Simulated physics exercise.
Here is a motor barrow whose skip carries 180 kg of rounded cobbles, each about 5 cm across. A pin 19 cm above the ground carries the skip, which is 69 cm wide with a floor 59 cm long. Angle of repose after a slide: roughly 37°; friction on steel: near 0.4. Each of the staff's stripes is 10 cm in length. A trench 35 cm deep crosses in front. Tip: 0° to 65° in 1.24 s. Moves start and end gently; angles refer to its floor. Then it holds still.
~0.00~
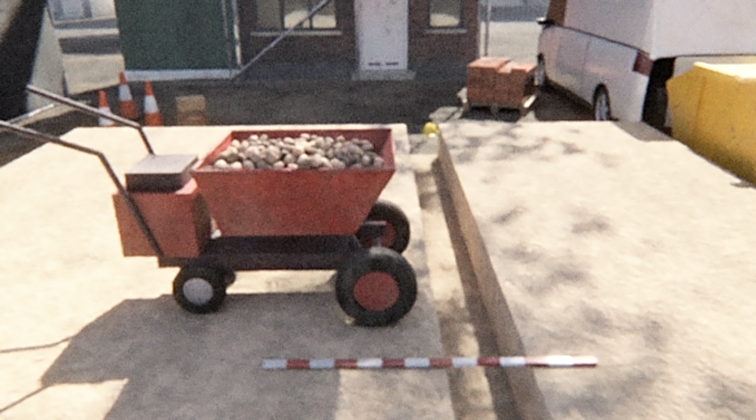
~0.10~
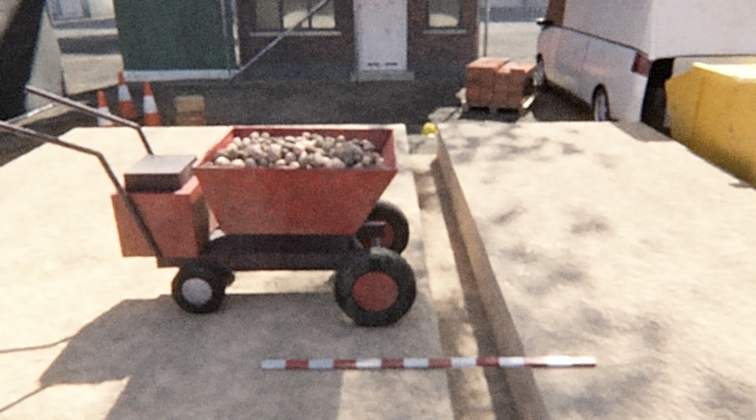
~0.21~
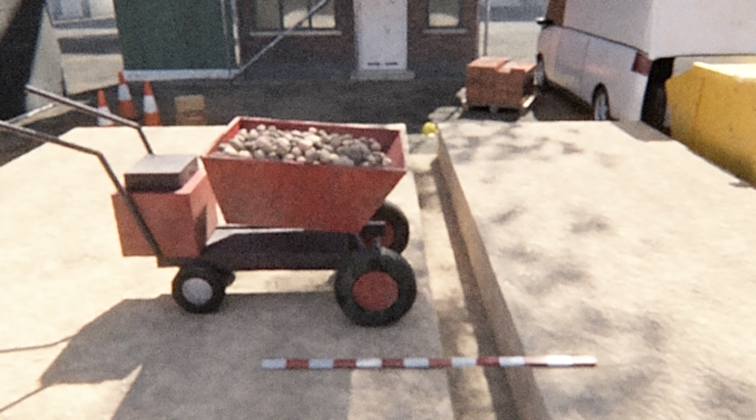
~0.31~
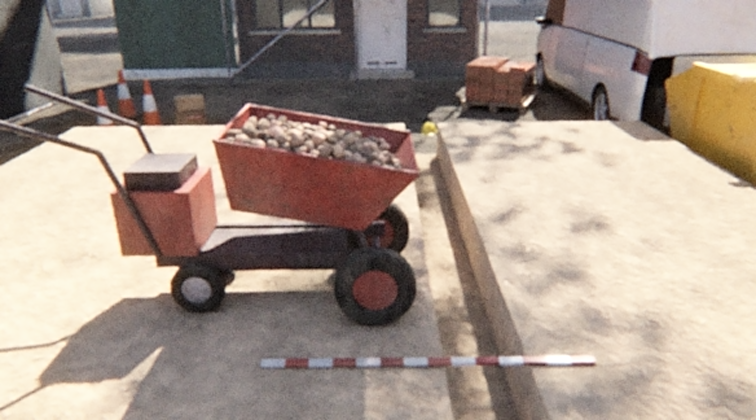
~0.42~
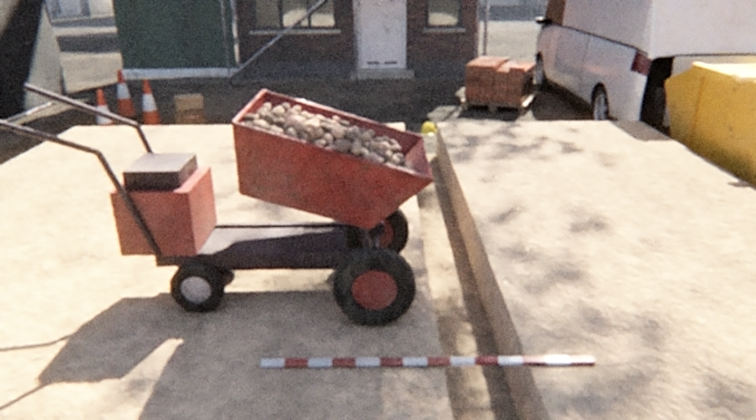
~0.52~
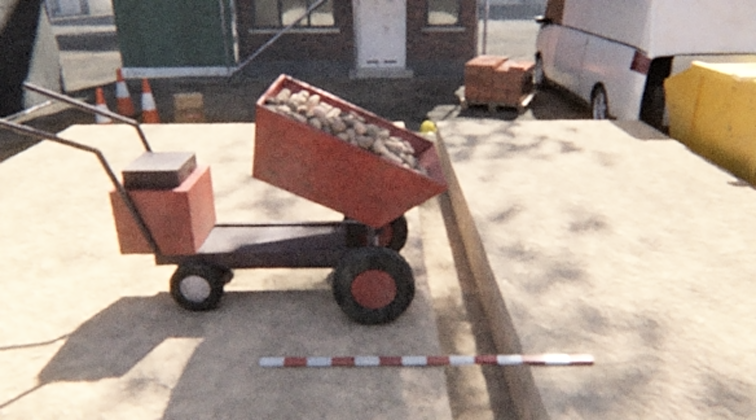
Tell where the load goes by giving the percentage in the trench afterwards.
About 23 per cent of the load is in the trench.
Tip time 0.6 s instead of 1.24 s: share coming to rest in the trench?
Something close to 10 per cent.
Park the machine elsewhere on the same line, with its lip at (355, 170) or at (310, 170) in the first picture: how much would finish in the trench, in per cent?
About 40 per cent first, then about 70 per cent.
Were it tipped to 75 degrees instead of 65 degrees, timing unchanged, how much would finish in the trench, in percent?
I'd expect around 30 in a hundred.
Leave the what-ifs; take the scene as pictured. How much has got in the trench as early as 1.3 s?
Around 0 per cent of it.
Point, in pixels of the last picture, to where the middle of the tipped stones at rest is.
I'd put it close to (536, 284).
After 0.9 s the floor is at 55°; 100 % in the skip; the foremost stones are at (483, 200).
After 1.3 s the floor is at 65°; 71 % in the skip, 2 % in the trench, 27 % past the trench; the foremost stones are at (591, 287).
After 1.7 s the floor is at 65°; 48 % in the skip, 3 % in the trench, 49 % past the trench; the foremost stones are at (671, 277).
After 3.6 s the floor is at 65°; 26 % in the skip, 23 % in the trench, 51 % past the trench; the foremost stones are at (730, 263).
